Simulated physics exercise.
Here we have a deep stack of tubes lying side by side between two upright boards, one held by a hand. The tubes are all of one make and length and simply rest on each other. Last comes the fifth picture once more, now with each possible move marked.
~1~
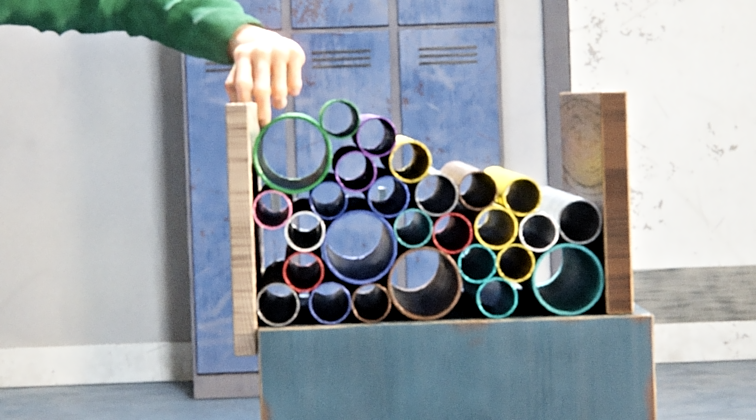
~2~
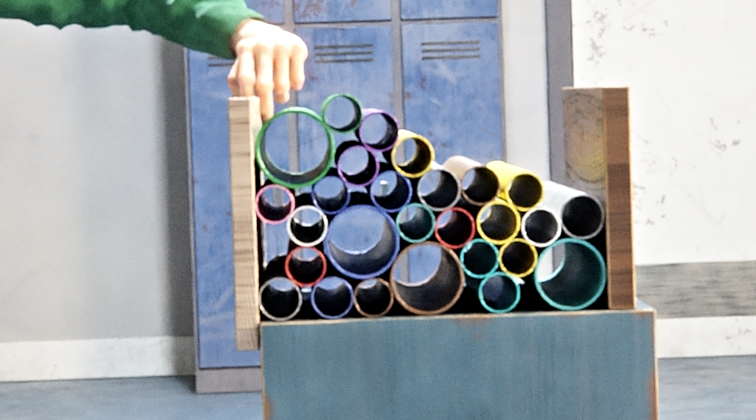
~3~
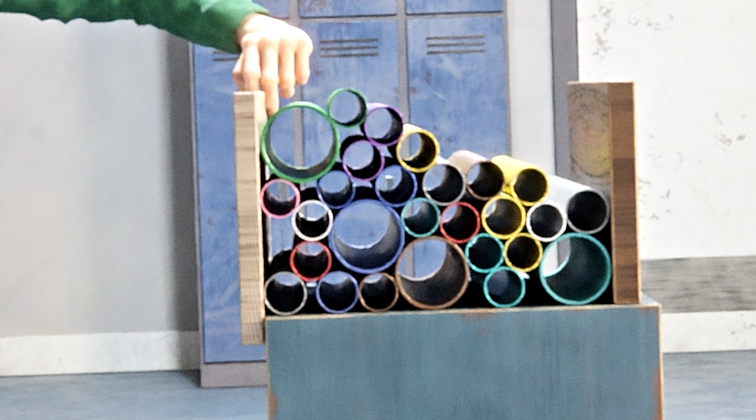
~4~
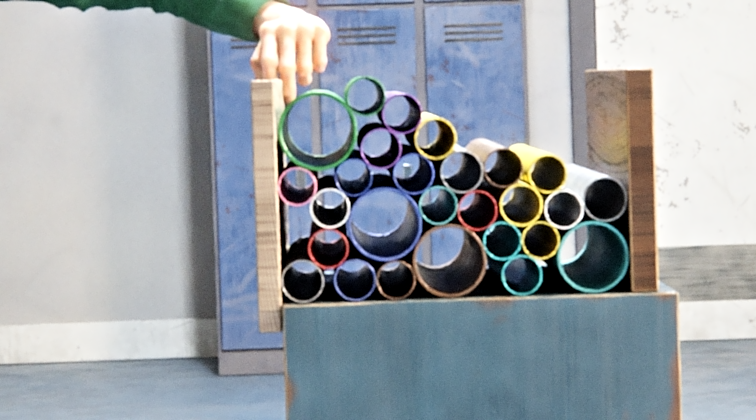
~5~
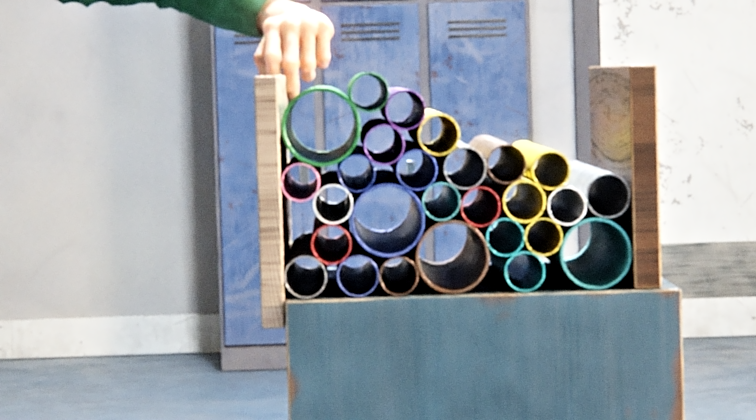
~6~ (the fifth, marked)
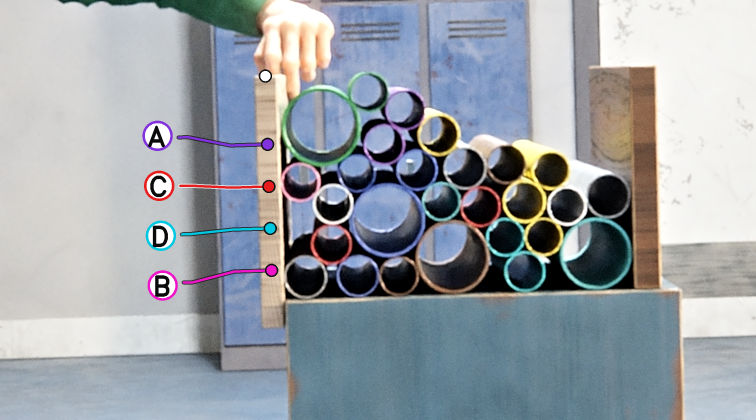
A deep stack of open-ended tubes, rimmed in green, purple, blue, red, yellow, brown and turquoise, sits between two upright wooden boards on a blue-grey block, seen end-on before blue lockers and a pale wall. A green-sleeved hand rests on top of the left board. The tubes keep their places while the camera shifts slightly, carrying the whole view gently right and upward.
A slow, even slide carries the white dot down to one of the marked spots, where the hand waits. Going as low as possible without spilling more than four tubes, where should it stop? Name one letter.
Lower it to D and no more.
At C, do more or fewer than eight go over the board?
At C, fewer than eight.
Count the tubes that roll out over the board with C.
It comes to none.
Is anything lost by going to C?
No.
On the marked copy, A at (268, 145); B at (272, 270); C at (269, 187); D at (270, 228); the white dot at (266, 76).
Following D. Soon after the start, top of the board (279, 148).
Later, top of the board (282, 227).
In the end, top of the board (282, 227), two out over the board.
As for the rest, A none out over the board; B more than four out over the board; C none out over the board.
